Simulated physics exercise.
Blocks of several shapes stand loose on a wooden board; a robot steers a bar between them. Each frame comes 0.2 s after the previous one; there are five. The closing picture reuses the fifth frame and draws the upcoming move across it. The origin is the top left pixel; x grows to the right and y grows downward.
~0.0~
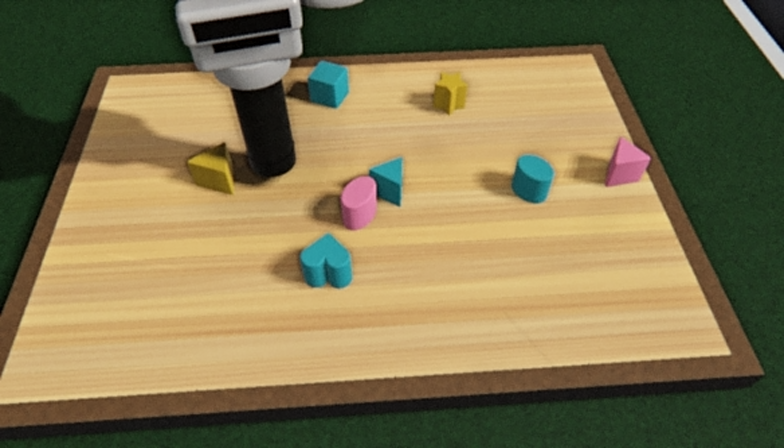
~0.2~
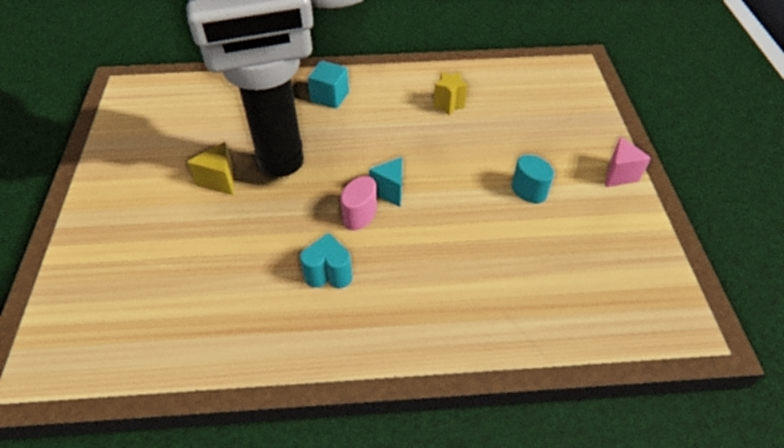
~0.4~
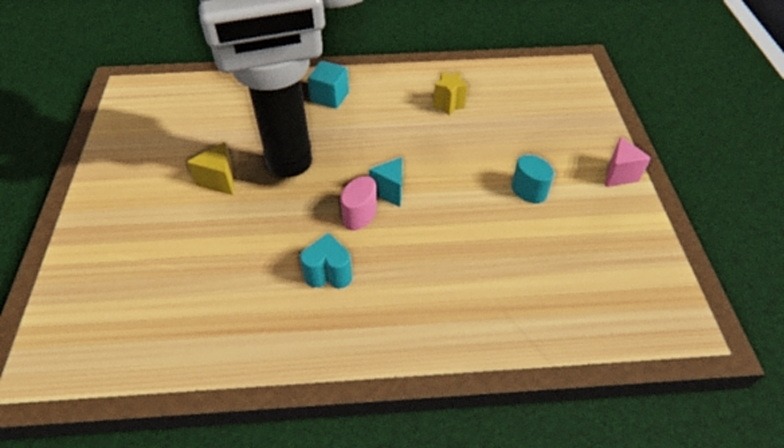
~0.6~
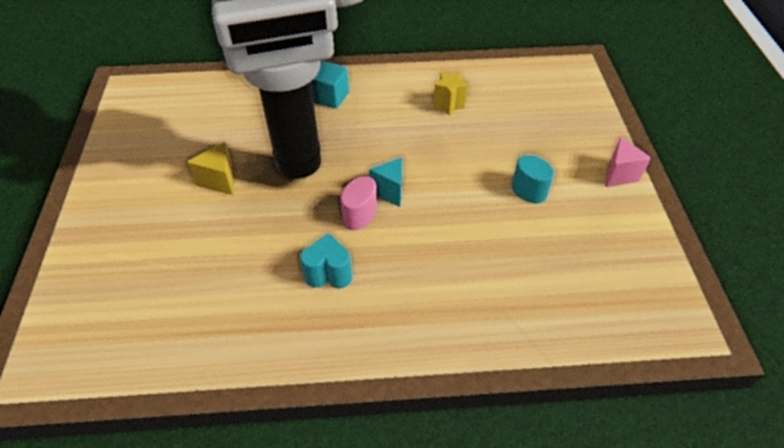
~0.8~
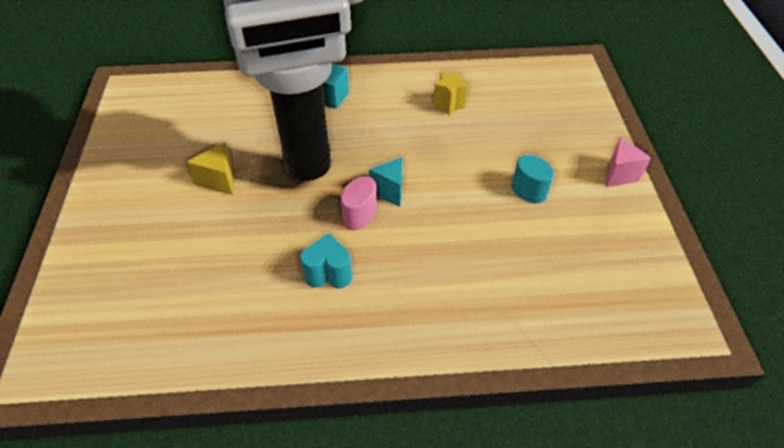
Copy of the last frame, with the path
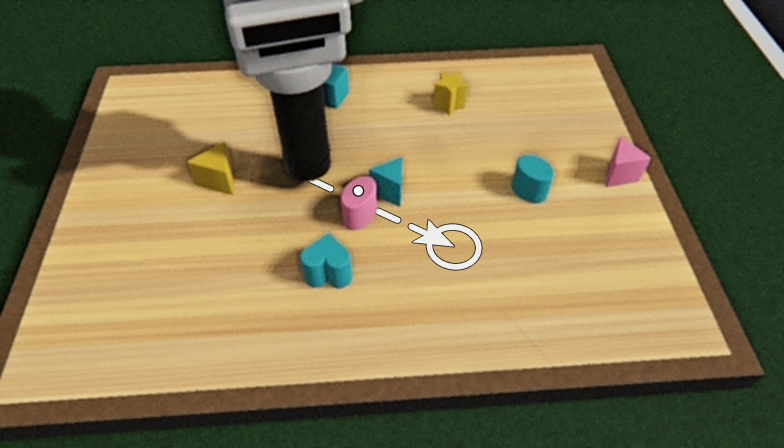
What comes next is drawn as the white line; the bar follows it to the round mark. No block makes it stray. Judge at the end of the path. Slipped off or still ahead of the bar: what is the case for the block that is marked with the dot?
Slipped off.
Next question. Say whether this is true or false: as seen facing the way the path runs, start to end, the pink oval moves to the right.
The statement is correct.
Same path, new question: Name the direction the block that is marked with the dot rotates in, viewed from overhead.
Bird's-eye view: Clockwise.
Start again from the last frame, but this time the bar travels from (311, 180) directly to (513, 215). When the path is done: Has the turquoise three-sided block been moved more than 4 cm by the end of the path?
The answer is yes.
The drawn path runs from (311, 180) directly to (454, 246); the dot is on the pink oval.
What follows on the original path. One third of the way, bar at (355, 187); pink oval at (372, 203), turned 30° clockwise; turquoise three-sided block at (399, 170).
Two thirds of the way, bar at (404, 210); pink oval at (399, 232), turned 90° clockwise; turquoise three-sided block at (424, 172), turned 90° anticlockwise.
At the end, bar at (456, 233); turquoise heart-shaped block not moved; pink oval at (400, 235), turned 95° clockwise; turquoise three-sided block at (425, 172), turned 95° anticlockwise.
